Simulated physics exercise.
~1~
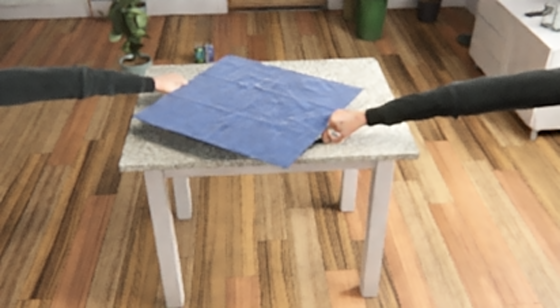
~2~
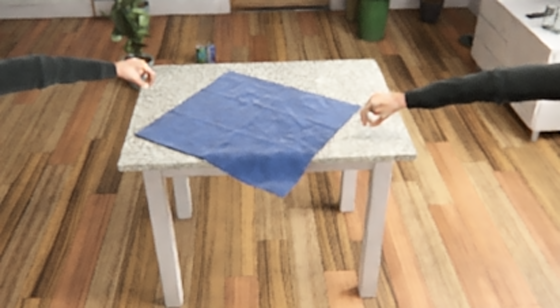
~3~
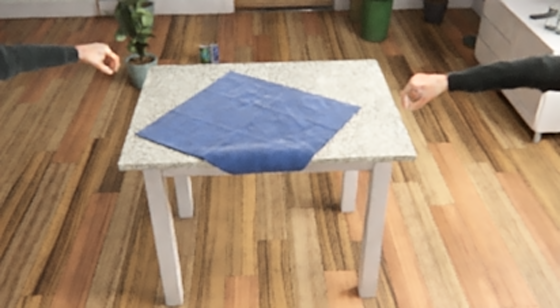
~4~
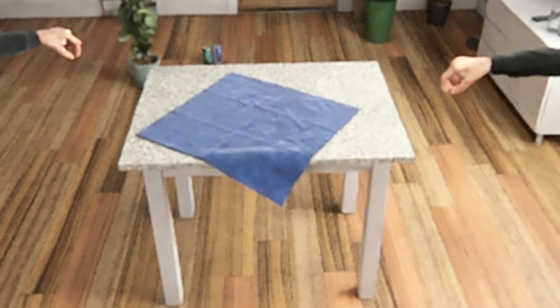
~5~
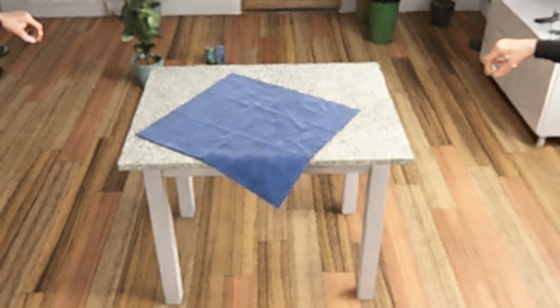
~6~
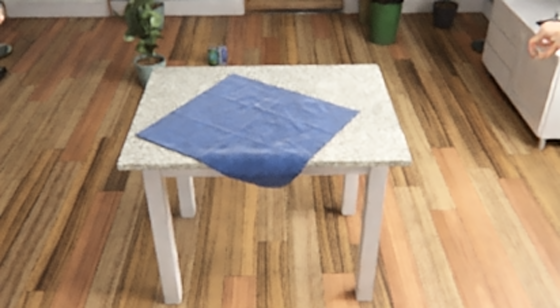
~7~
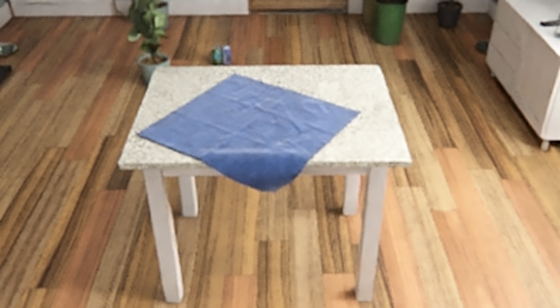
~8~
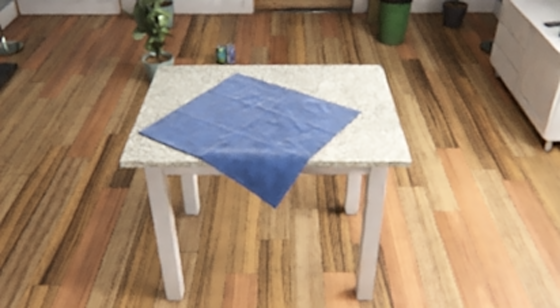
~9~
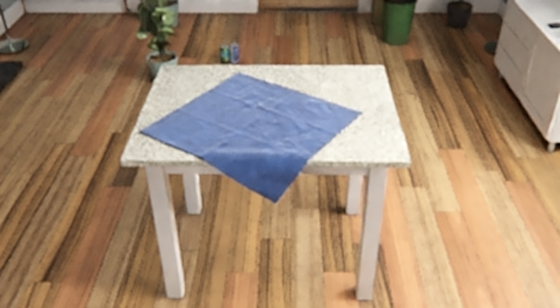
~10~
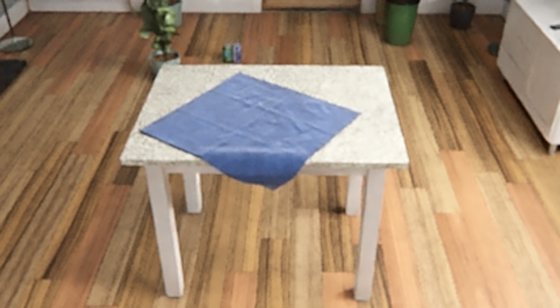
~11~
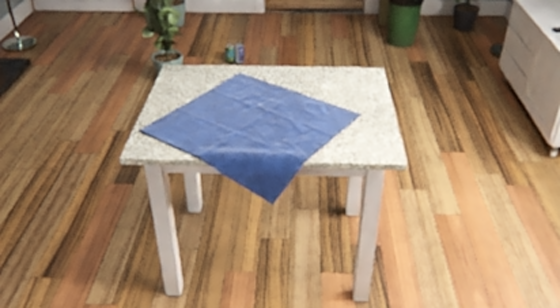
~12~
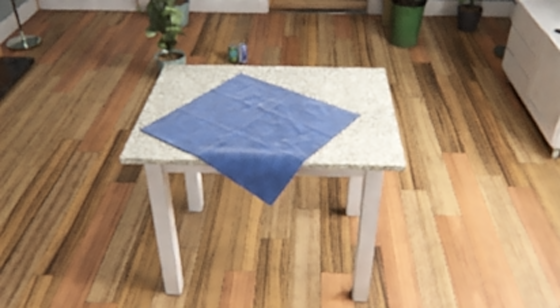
Two dark-sleeved arms reach in from the left and right, holding a blue cloth level over a speckled, pale-topped table with white legs, seen from slightly above in a room with a wooden plank floor. Potted plants stand behind at the left, a green pot farther back and a white cabinet at the right. The hands let go and draw away to either side until they leave the view. The cloth settles diagonally, one corner drooping over the front edge. That corner swings a little while the view drifts slightly sideways, and the cloth stays on the tabletop.
